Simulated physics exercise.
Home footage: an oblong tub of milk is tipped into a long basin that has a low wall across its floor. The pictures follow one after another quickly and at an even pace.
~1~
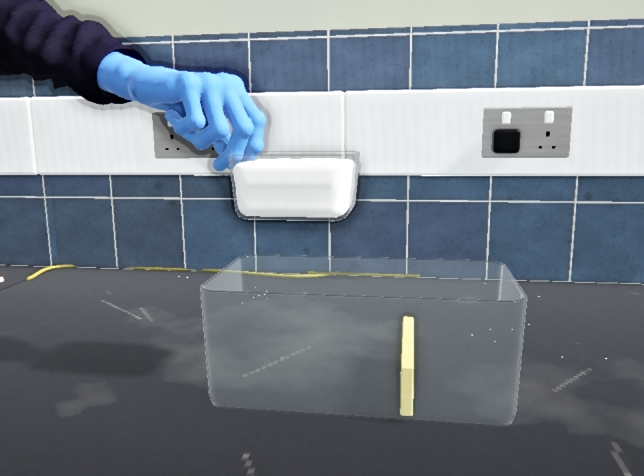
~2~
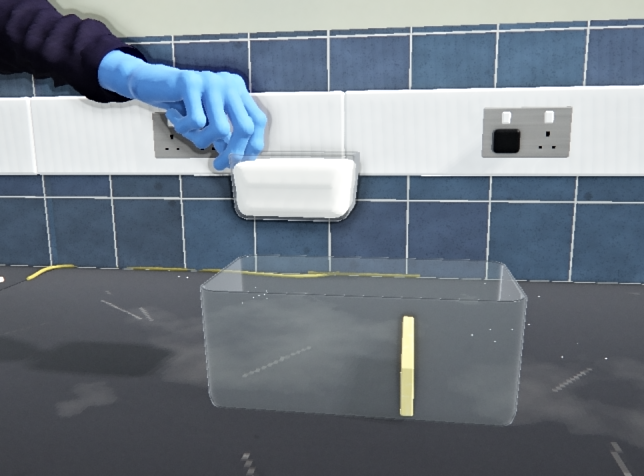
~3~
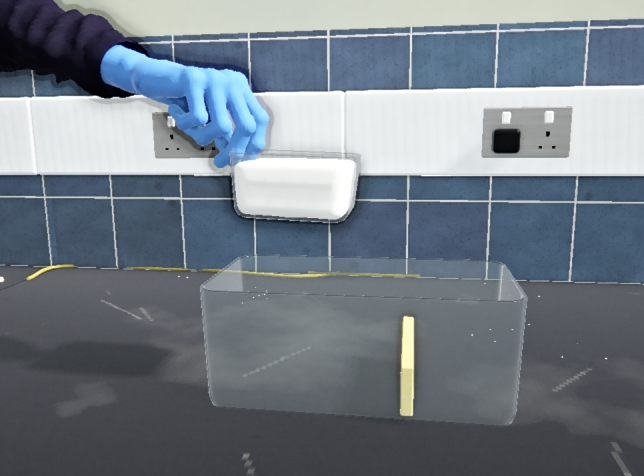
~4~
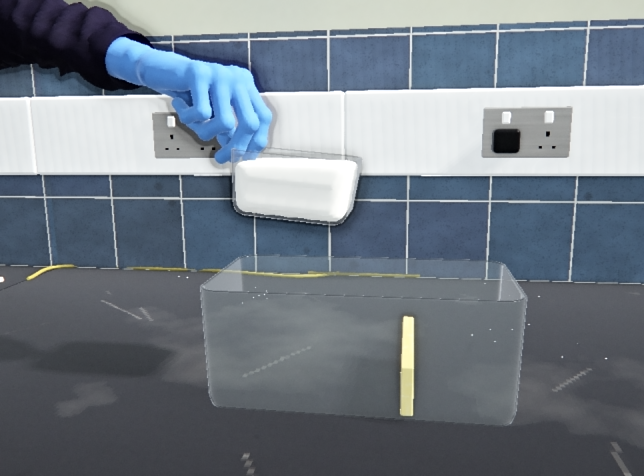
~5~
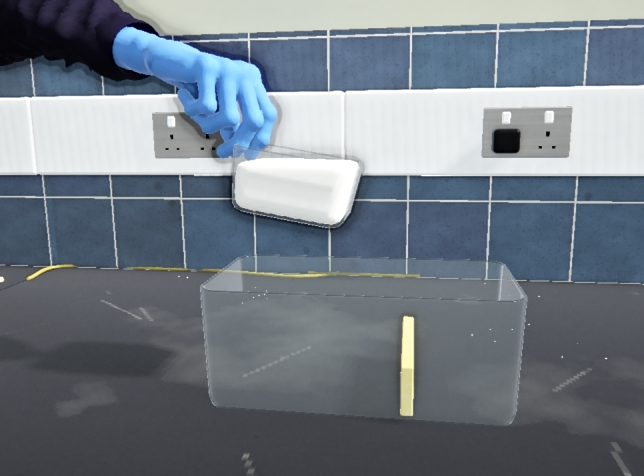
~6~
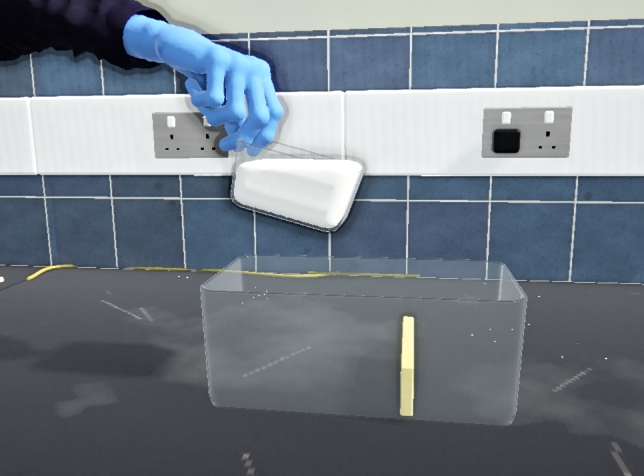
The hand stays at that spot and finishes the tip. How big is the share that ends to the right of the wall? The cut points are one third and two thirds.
The share right of the wall is between one third and two thirds.
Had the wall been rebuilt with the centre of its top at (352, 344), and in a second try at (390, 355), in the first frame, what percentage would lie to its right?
Note - case one near 90 %, case two near 70 %.
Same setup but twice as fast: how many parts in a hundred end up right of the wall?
Around 35 percent ends up there.
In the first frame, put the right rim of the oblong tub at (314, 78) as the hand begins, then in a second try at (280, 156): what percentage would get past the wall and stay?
First place gives some 20 %, second place some 0 %.
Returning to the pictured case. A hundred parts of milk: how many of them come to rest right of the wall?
Roughly 60 %.
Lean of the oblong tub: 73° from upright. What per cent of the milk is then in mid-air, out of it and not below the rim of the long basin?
Roughly 25 percent.
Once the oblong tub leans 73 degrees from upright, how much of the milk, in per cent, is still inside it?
About 30 per cent.
A moment on, the tilt is 73° and 30 per cent is still to pour, 8 is left of the wall and 35 right of it.
Next, the tilt is 110° and 2 per cent is still to pour, 36 is left of the wall and 59 right of it.
Then the tilt is 118° and 0 per cent is still to pour, 40 is left of the wall and 59 right of it.
Later the tilt is 118° and 0 per cent is still to pour, 40 is left of the wall and 59 right of it.
In the end 40 per cent lies left of the wall, 60 right of it and 1 outside.
